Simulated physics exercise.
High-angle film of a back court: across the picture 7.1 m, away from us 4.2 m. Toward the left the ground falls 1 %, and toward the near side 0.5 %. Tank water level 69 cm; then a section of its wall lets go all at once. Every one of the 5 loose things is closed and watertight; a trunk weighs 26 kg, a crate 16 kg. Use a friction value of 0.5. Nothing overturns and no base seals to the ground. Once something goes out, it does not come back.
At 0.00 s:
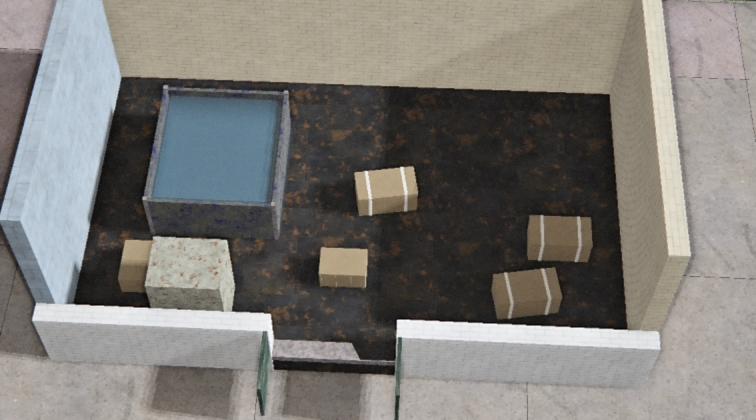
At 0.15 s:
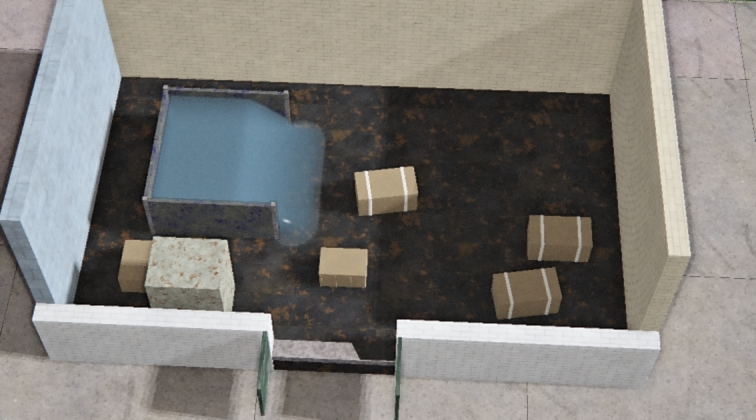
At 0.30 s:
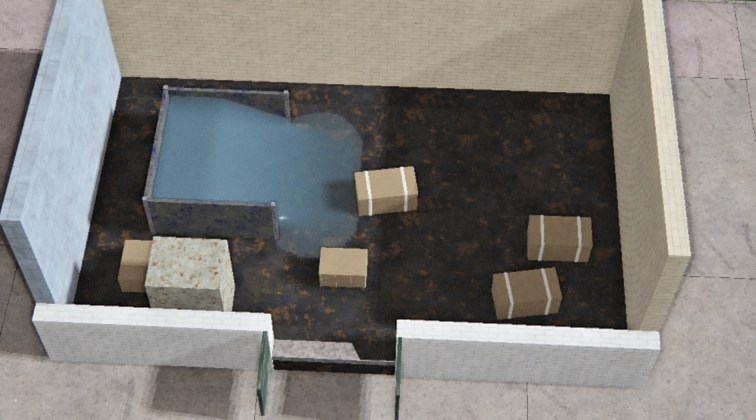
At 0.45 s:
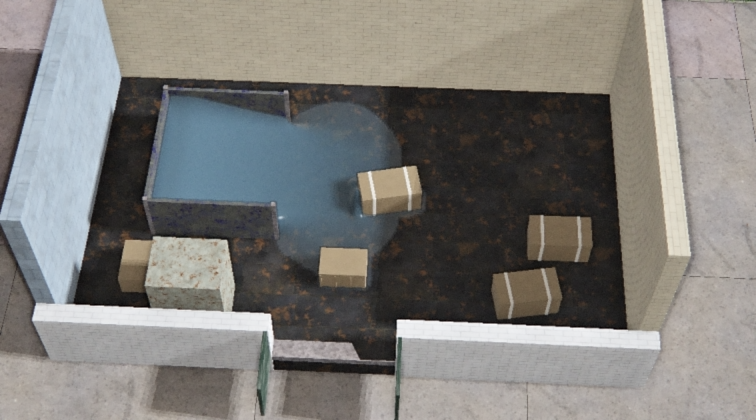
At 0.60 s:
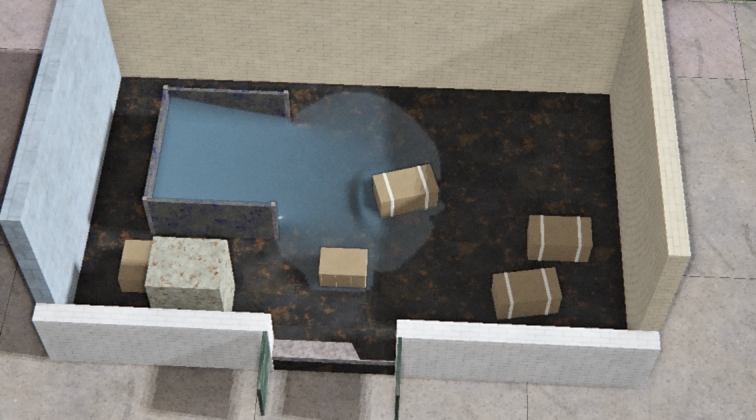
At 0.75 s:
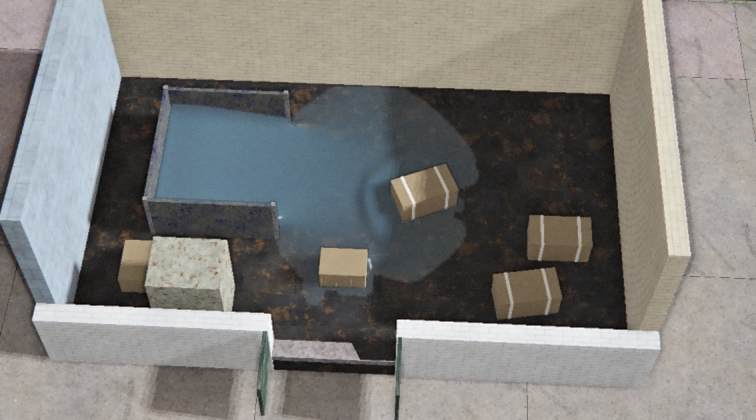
At first, blue water fills a walled tank at the left of a dark court scattered with boxes. Then the tank's right side is open and water spreads rightward across the ground, reaching the nearest strapped box and pushing it a short way right, turning it slightly, while the other boxes stay put.
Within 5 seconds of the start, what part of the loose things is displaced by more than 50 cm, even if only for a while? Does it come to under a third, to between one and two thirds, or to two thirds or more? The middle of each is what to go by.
Two thirds or more.
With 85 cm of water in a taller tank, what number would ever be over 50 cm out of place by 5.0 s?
4.
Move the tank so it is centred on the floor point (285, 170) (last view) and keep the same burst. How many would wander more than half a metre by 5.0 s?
In that case the number is 4.
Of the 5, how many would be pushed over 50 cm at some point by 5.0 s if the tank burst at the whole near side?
The answer then is 2.
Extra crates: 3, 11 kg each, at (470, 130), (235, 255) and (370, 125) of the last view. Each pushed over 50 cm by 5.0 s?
First goes beyond, second stays inside, third goes beyond.
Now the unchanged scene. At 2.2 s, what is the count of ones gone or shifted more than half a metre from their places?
3.
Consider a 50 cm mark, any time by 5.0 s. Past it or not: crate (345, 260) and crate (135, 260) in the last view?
First one exceeds it, second one stays inside it.
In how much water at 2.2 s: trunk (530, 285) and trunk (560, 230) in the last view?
Roughly 11 and 9 cm.
After 1.1 s 1 of 5 are over 50 cm from their spots; 0 afloat.
After 2.2 s 3 of 5 are over 50 cm from their spots; 1 afloat.
After 3.5 s 3 of 5 are over 50 cm from their spots; 3 afloat.
After 5.0 s 4 of 5 are over 50 cm from their spots, and 4 have been at some point; 3 afloat.
